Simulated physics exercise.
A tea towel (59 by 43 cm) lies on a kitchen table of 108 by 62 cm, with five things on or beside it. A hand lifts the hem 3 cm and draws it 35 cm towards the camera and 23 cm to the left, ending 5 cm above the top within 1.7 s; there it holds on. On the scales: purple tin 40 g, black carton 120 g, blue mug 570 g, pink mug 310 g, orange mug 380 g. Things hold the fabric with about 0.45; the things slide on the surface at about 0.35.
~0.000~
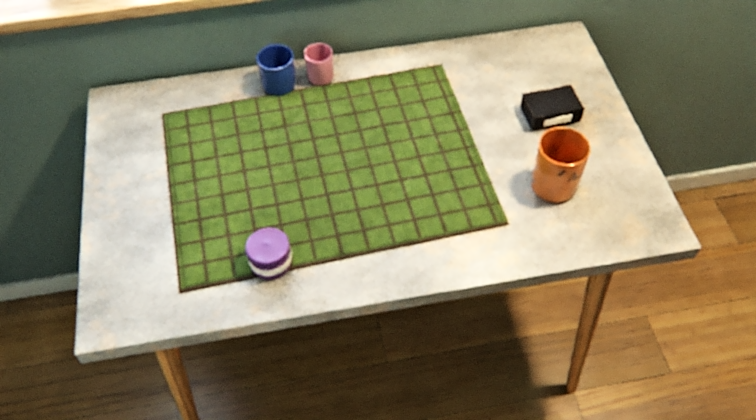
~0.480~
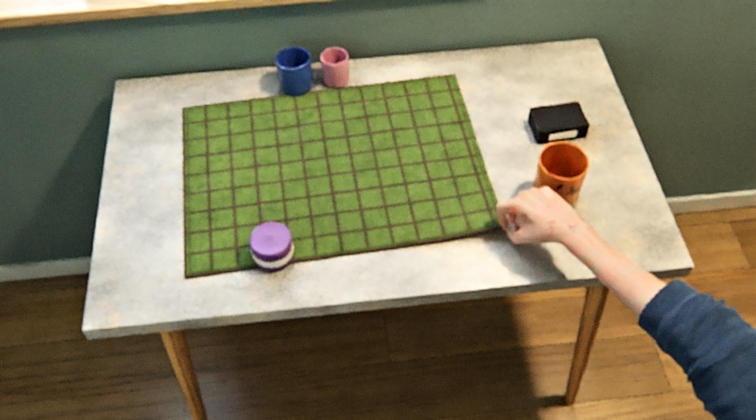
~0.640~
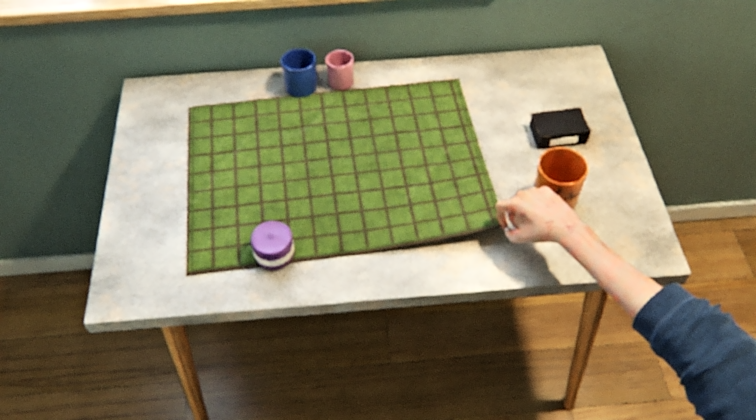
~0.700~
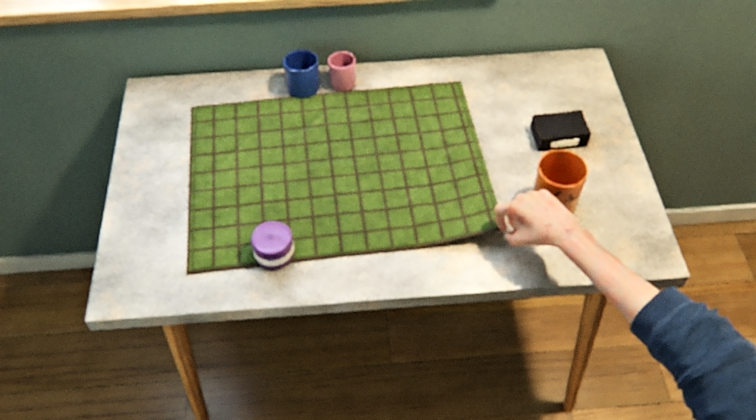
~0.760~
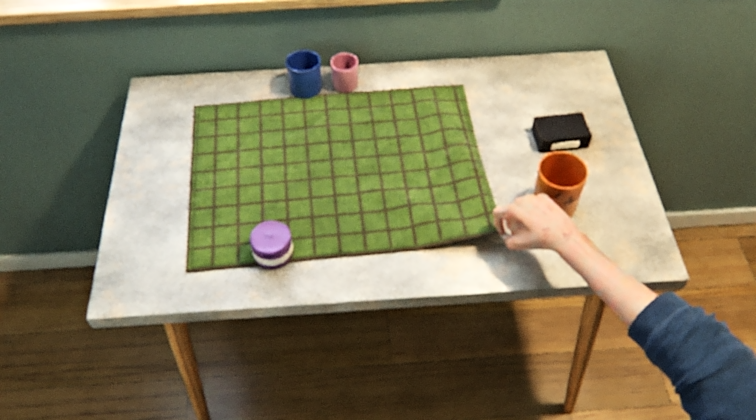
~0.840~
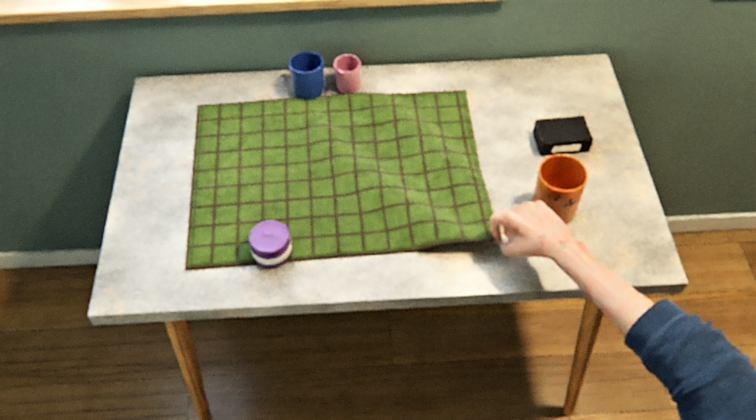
On a pale kitchen table, a hand pinched the near right corner of a green checked cloth and tugged it slightly, rippling the fabric while the purple tin on it barely moved.
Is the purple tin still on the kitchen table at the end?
Verdict: The purple tin keeps to the top.
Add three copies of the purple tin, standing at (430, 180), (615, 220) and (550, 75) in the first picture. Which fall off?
In that order: Falls off, remains, stays on.
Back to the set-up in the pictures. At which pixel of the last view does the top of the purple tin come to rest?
Around (234, 256).
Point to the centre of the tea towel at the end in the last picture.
Around (362, 257).
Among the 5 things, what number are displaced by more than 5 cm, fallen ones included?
That makes 1.
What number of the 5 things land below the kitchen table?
I count 0.
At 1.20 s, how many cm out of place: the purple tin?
Purple tin 2 cm.
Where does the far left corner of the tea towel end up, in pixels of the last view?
At about (344, 117).
At 1.2 s, 100 % of the tea towel is still over the top; purple tin 2 cm off its start.
At 1.6 s, 90 % of the tea towel is still over the top; purple tin 4 cm off its start.
At 1.9 s, 80 % of the tea towel is still over the top; purple tin 7 cm off its start at (235, 252).
At 2.3 s, 70 % of the tea towel is still over the top; purple tin 8 cm off its start.
At 3.9 s, 70 % of the tea towel is still over the top; purple tin 8 cm off its start at (234, 256).
